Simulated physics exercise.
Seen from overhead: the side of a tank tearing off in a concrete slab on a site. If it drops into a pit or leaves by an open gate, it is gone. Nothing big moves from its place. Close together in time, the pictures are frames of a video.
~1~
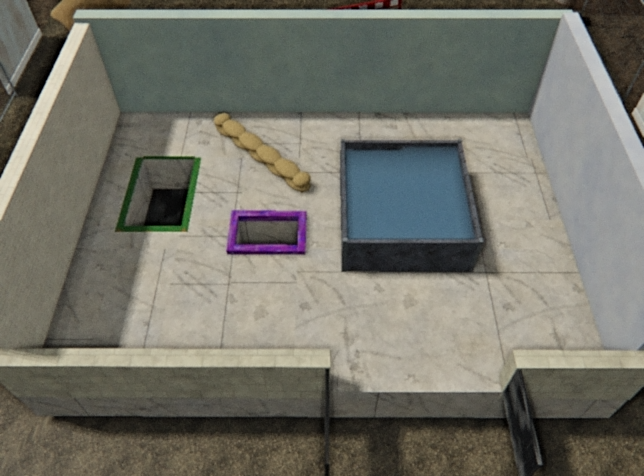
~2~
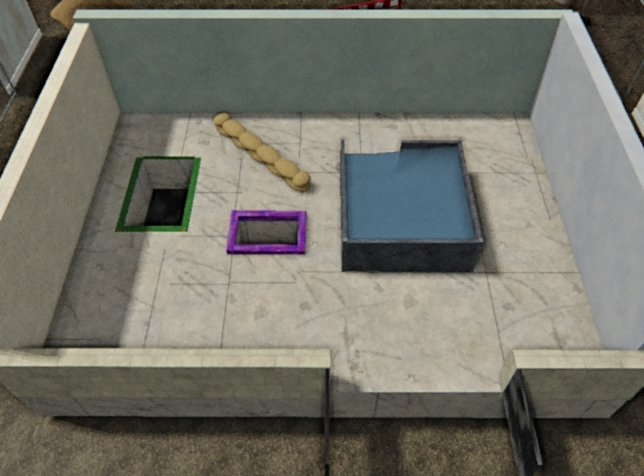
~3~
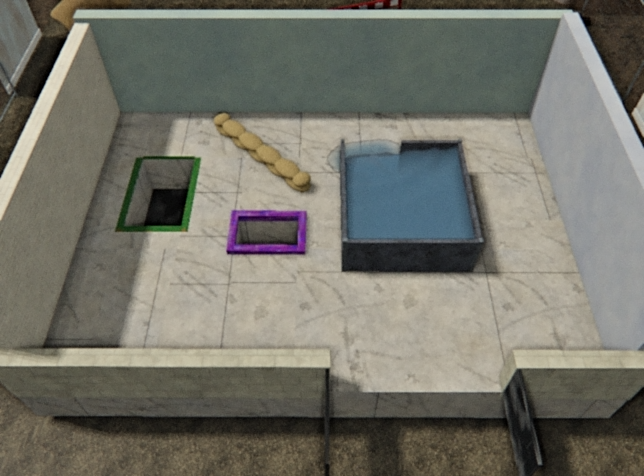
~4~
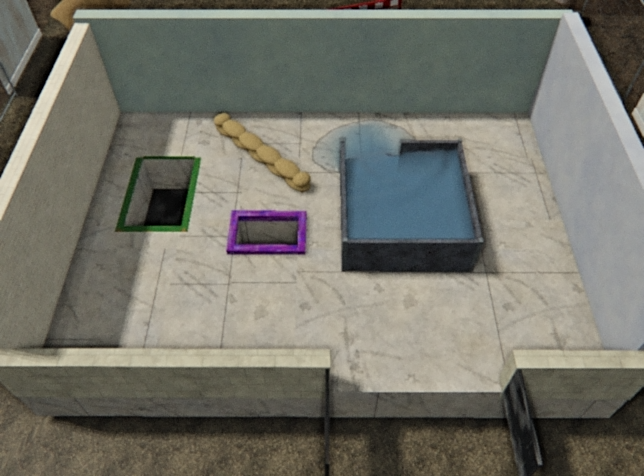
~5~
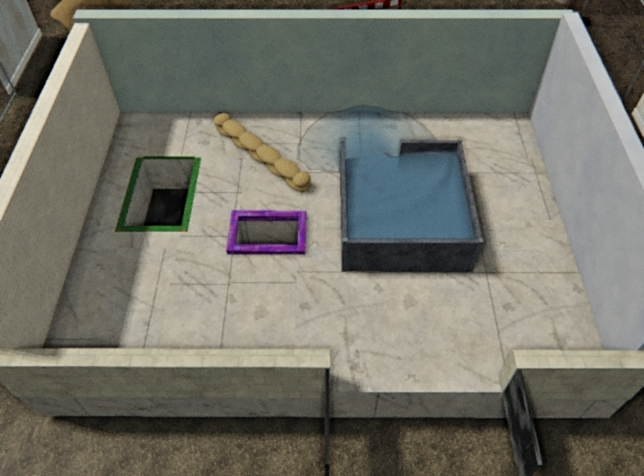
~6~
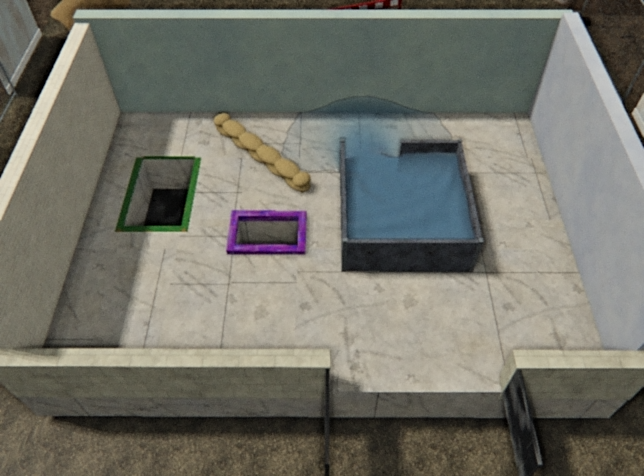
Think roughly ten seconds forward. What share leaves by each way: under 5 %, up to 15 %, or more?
Result: The gate gets a medium chunk - five to fifteen per cent; the green pit gets a medium chunk - five to fifteen per cent; the purple pit gets a mere sliver - short of five per cent.
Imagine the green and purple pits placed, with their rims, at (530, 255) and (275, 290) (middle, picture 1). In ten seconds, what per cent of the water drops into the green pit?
Roughly 20 per cent ends up in the green pit.
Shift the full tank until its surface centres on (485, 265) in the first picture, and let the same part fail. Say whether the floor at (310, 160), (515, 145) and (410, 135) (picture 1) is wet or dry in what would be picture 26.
In sequence: Inundated, next inundated, then inundated.
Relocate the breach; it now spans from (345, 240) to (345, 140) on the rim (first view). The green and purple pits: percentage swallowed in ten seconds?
Out of every hundred parts, green takes 35 and purple takes 20.
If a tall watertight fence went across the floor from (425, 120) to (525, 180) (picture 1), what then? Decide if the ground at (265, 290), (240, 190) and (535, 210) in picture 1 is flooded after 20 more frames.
First spared, second spared, third submerged.
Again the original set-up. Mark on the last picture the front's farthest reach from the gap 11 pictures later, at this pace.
The farthest wet spot is near (121, 113).
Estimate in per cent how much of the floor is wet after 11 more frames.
That comes to about 25 per cent.
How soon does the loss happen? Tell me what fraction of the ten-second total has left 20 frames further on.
Around 5 % of the total, roughly.
A moment on, water covers 15 % of the floor; the gate 0 %, the green pit 0 %, the purple pit 0 %.
Next, water covers 25 % of the floor; the gate 0 %, the green pit 0 %, the purple pit 0 %.
Then, water covers 40 % of the floor; the gate 0 %, the green pit 1 %, the purple pit 0 %.
Later, water covers 70 % of the floor; the gate 0 %, the green pit 5 %, the purple pit 0 %.
In the end, water covers 85 % of the floor; the gate 8 %, the green pit 9 %, the purple pit 0 %.
